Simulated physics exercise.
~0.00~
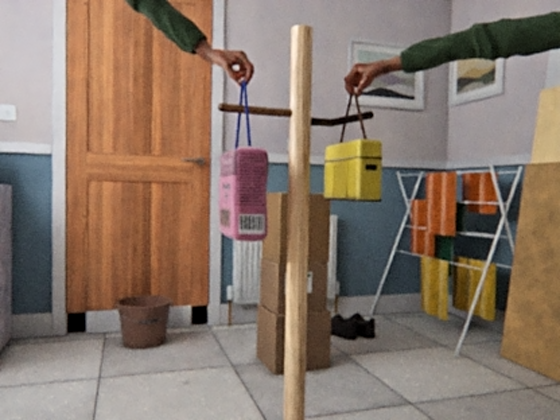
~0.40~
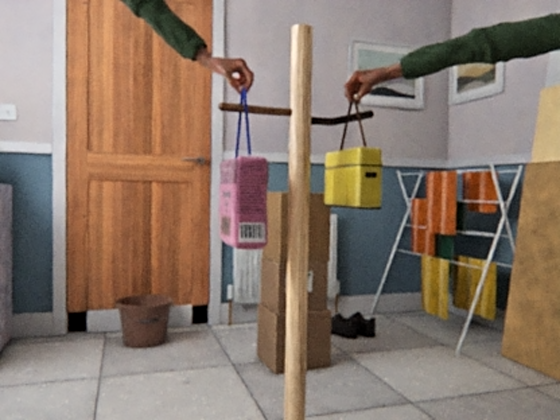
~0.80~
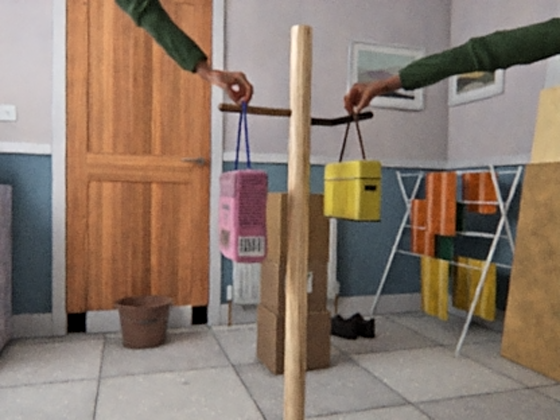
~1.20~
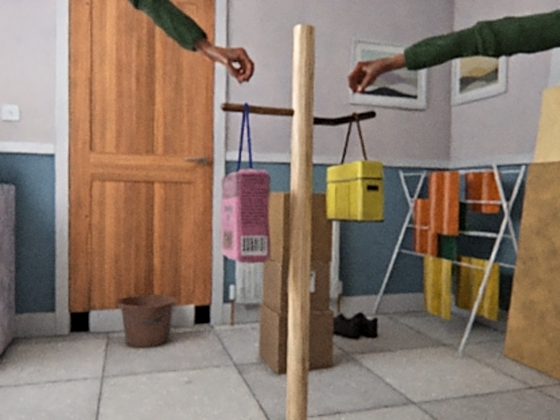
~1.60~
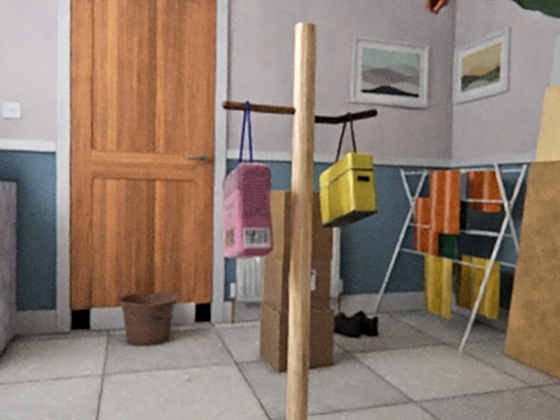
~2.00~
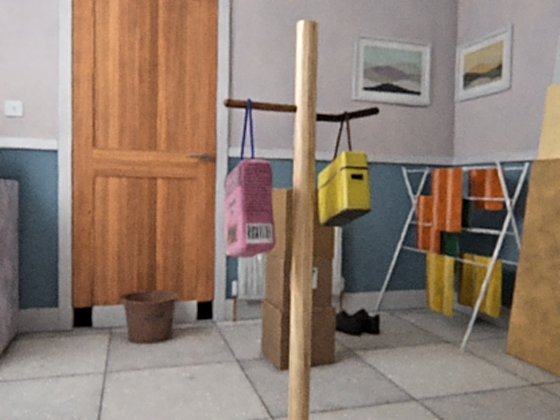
Two hands lower a pink bag and a yellow case onto pegs, leaving both hanging.
